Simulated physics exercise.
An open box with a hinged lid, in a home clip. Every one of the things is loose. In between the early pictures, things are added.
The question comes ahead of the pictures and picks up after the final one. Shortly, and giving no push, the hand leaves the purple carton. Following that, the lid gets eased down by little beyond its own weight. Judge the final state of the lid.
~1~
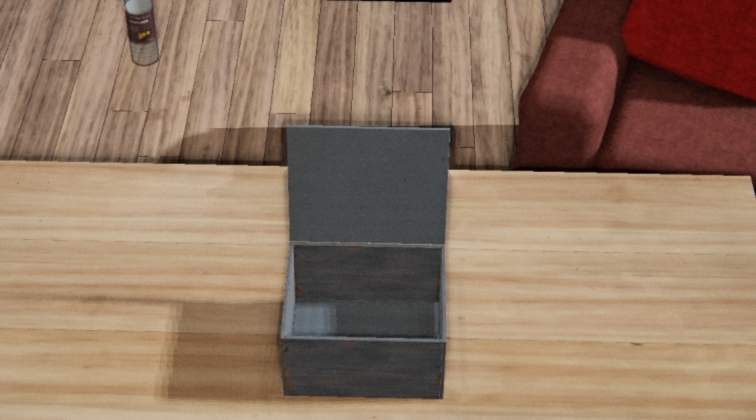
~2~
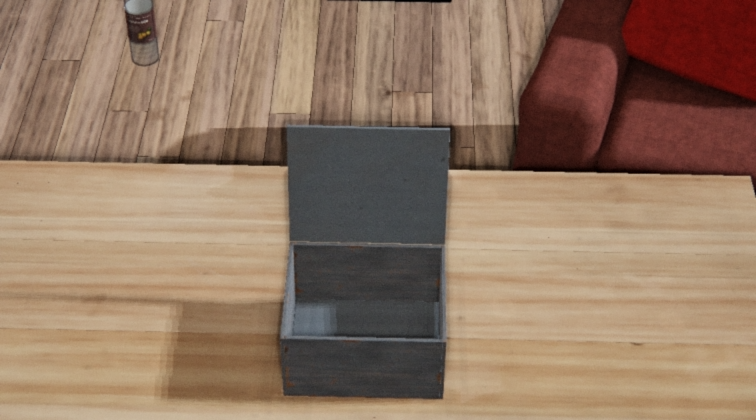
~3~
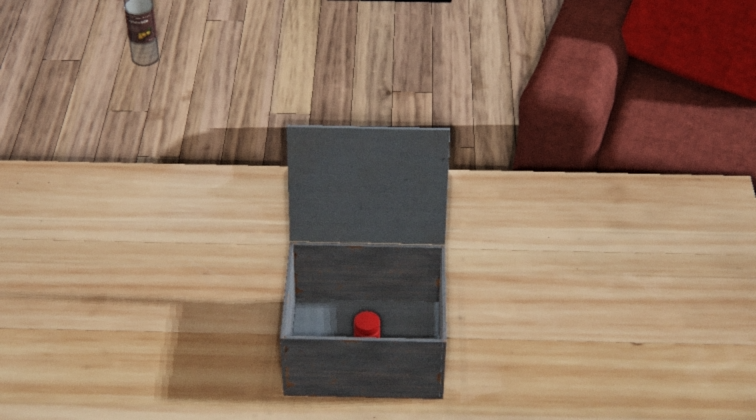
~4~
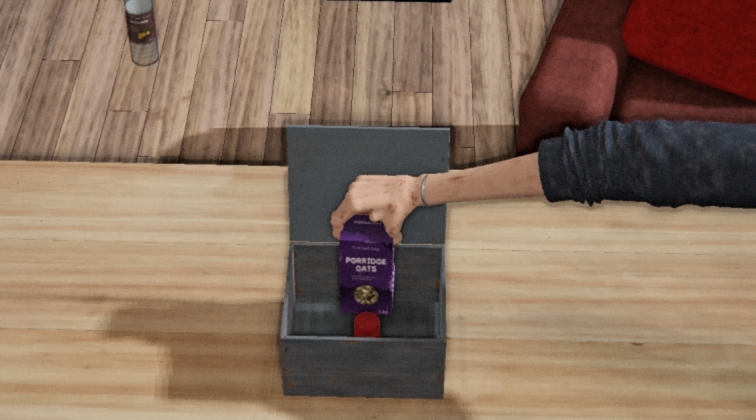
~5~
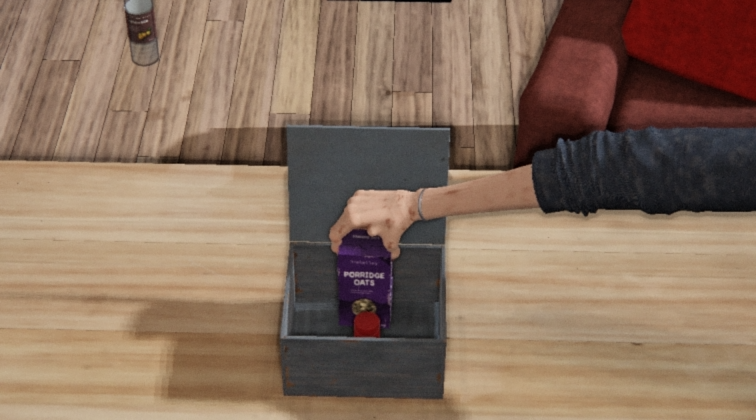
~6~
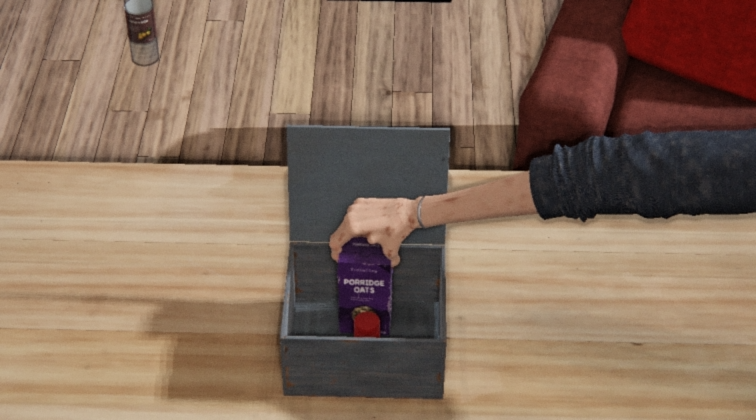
The lid is not fully down.
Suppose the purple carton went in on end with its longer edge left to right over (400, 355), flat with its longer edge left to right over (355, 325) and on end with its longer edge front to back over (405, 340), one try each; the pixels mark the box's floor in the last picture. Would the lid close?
In case one it ends up closed, in case two it ends up closed and in case three it remains open.
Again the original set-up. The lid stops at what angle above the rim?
About 18°.
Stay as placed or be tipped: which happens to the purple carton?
In the end, the purple carton winds up askew.
Then, 1.50 s on from there, lid 67° above the rim.
Then, 2.30 s on from there, lid 27° above the rim; purple carton turned 26° from how it was put near (364, 301); red shaker turned 4° from how it was put.
In the end, lid 19° above the rim; toppled in the box, purple carton; left askew, red shaker. At the end, from the last picture's camera, purple carton near (363, 307).
